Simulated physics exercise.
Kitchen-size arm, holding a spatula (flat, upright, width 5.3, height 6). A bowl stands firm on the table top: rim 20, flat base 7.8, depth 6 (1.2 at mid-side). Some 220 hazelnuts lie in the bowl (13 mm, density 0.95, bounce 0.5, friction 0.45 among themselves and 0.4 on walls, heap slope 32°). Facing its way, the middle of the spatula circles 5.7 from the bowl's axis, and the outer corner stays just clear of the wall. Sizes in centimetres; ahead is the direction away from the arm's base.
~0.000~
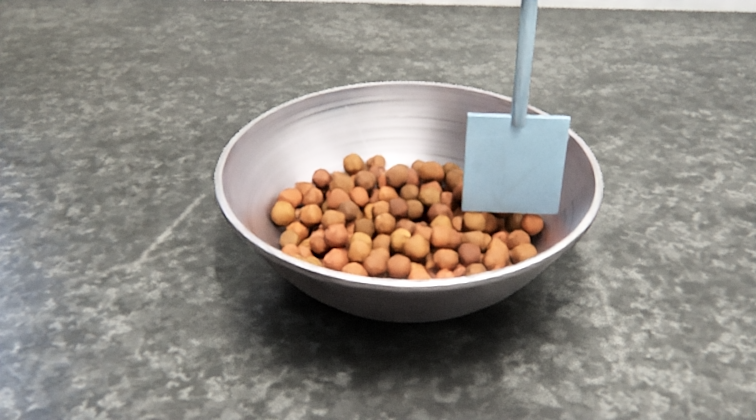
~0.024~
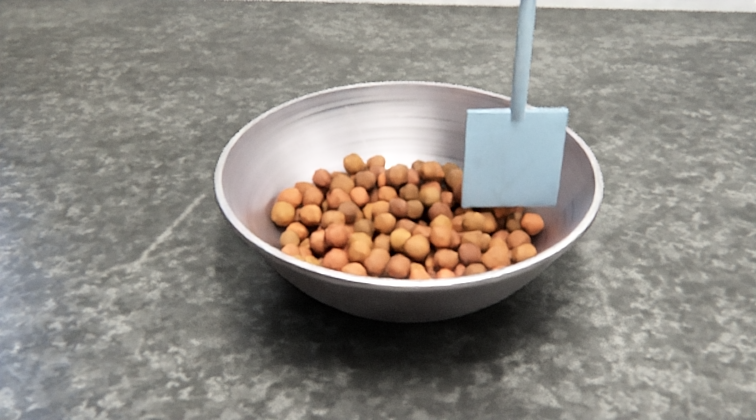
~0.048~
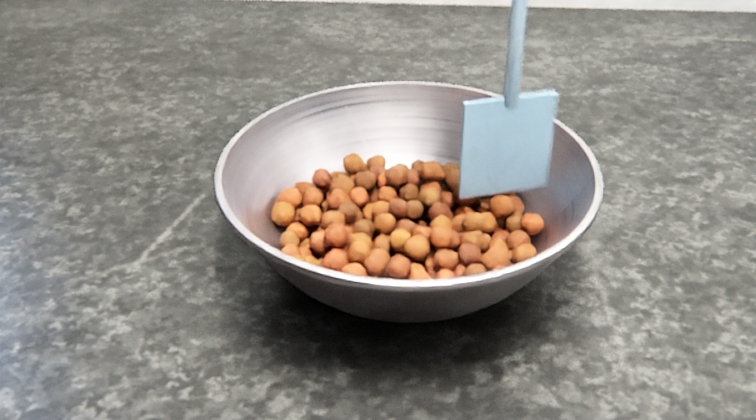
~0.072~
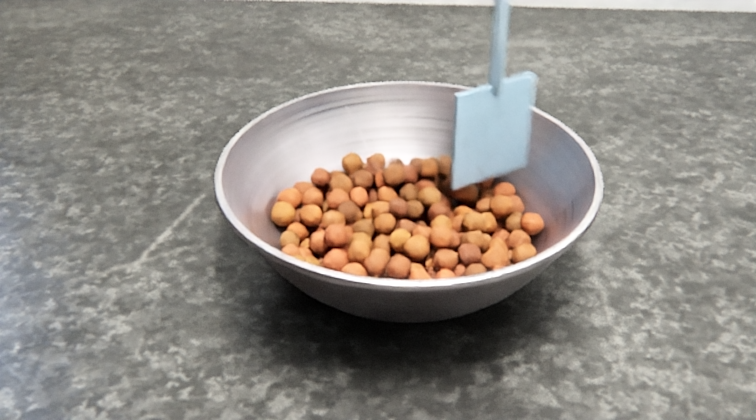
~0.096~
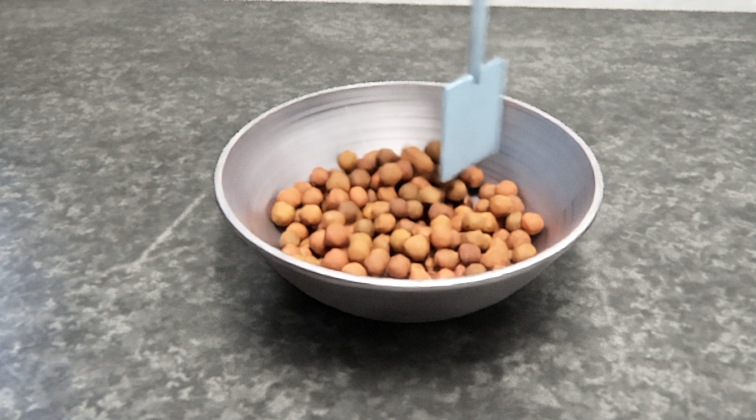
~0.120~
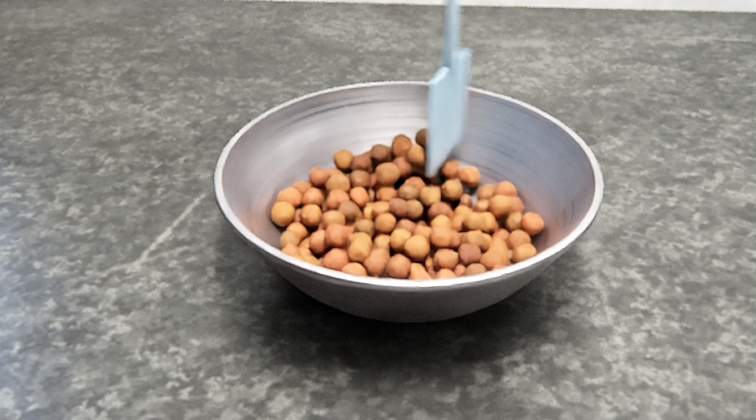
A pale blue spatula sweeps leftward around the bowl's far side, pushing some brown nuts along.
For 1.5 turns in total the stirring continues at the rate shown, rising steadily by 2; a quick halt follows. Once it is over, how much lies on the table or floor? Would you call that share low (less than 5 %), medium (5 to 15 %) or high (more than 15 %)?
I would call it low.
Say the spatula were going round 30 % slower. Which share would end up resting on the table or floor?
About 0 percent, I'd say.
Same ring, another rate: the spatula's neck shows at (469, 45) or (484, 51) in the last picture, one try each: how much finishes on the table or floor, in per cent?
Roughly 0 and 0 percent, in that order.
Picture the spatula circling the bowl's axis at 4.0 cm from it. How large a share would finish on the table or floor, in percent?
It would come to about 15 per cent.
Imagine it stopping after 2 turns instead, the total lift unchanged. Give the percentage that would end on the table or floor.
Roughly 5 per cent would end up there.
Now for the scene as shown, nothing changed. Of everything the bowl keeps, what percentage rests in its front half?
Around 55 per cent of what the bowl keeps.
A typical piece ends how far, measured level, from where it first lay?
Some 0 cm.
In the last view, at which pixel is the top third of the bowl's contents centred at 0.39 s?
The upper third is centred close to (384, 237).
By 0.39 s, 252° round, highest piece 7 above the table; 211 in the bowl, 1 on the table or floor, 3 in flight or on the tool.
By 0.66 s, 75° round, highest piece 4 above the table; 211 in the bowl, 4 on the table or floor.
By 0.99 s, 180° round, highest piece 4 above the table; 211 in the bowl, 4 on the table or floor.
By 1.69 s, 180° round, highest piece 4 above the table; 211 in the bowl, 4 on the table or floor.
Final count, 211 in the bowl, 4 on the table or floor. That is 2 % on the table or floor.
